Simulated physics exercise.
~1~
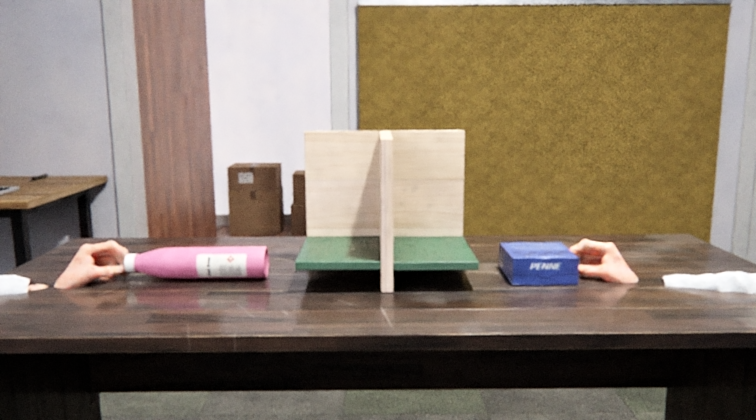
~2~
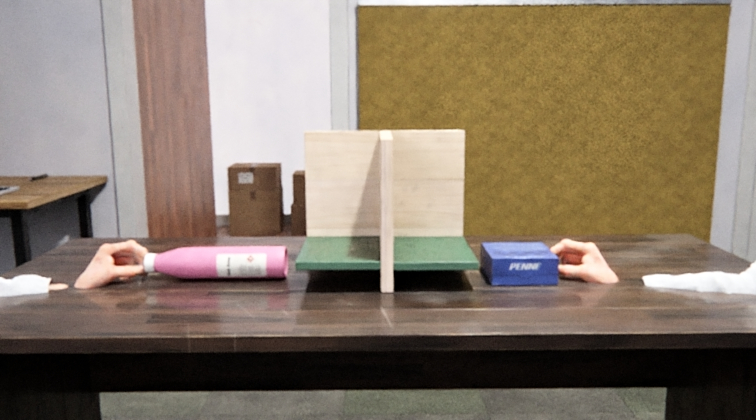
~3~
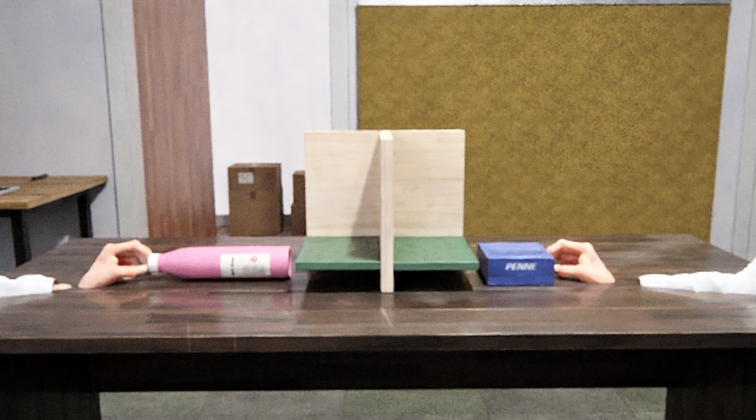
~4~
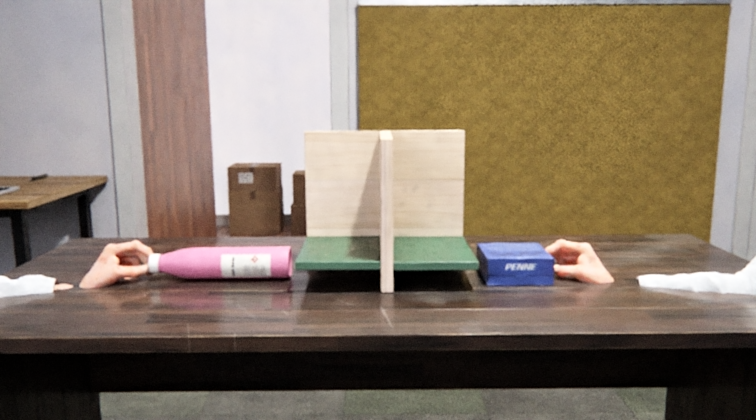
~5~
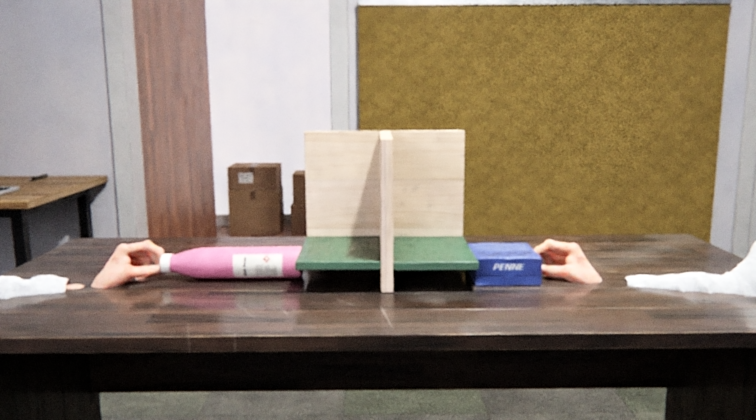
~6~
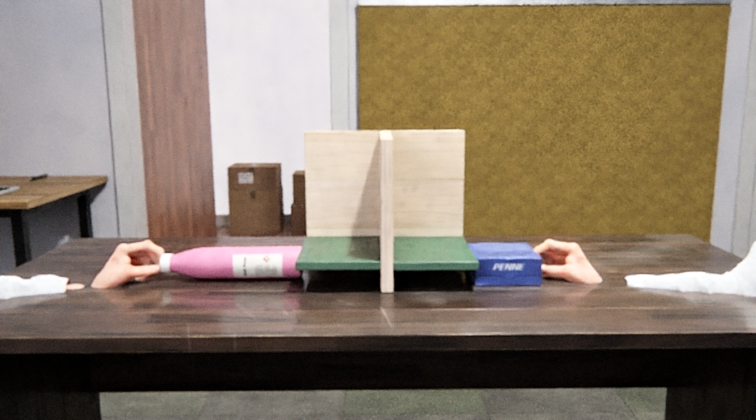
The clip opens on a dark table holding a small wooden rack with a low green shelf on each side of an upright divider. A hand at the left holds a pink bottle lying on its side, and a hand at the right holds a blue packet. Both hands slide their objects inward until each sits at the shelf's opening, where they pause. Then the hands push slowly inward a little more. The bottle and the packet each catch on the shelf's edge, and they end stopped there, with the hands still behind them.
